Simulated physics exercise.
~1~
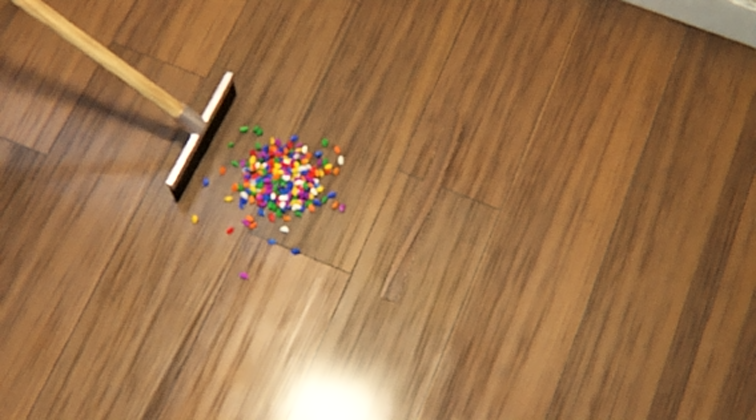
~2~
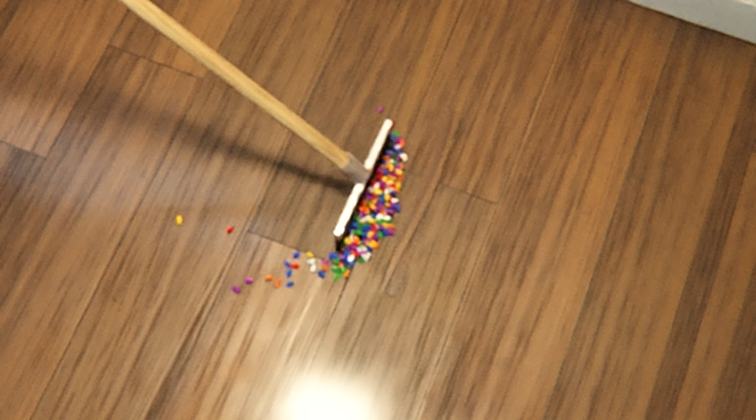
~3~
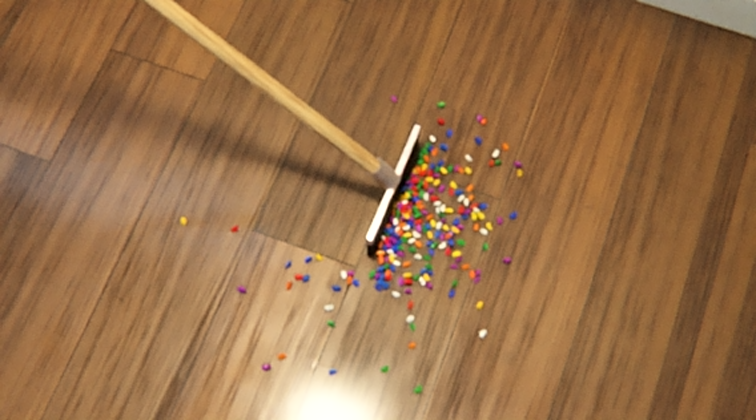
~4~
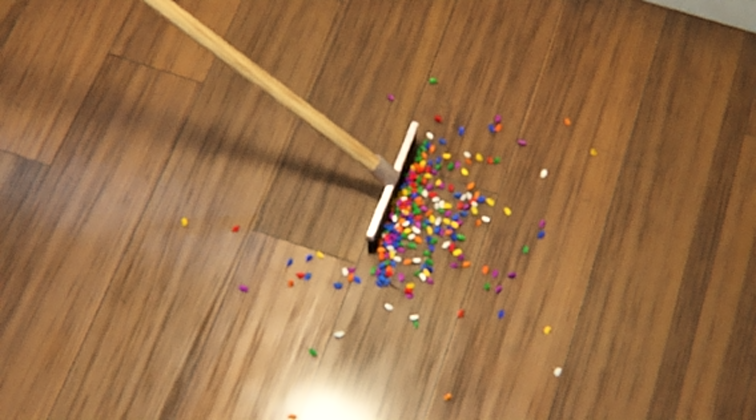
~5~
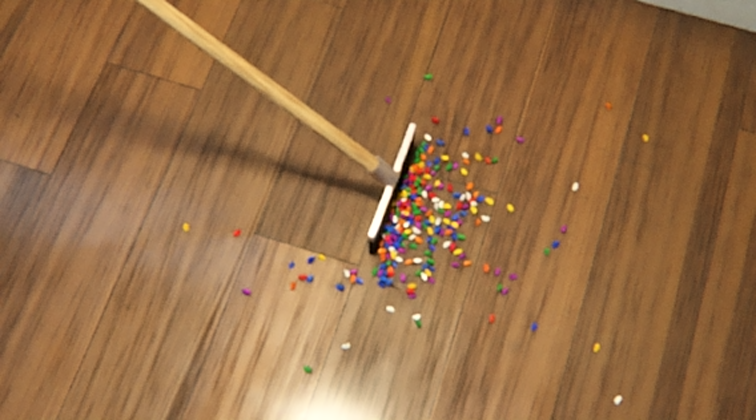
Squeegee with a wooden handle sweeping a pile of colourful jelly beans rightward across a wood floor, then stopping as beans scatter ahead.
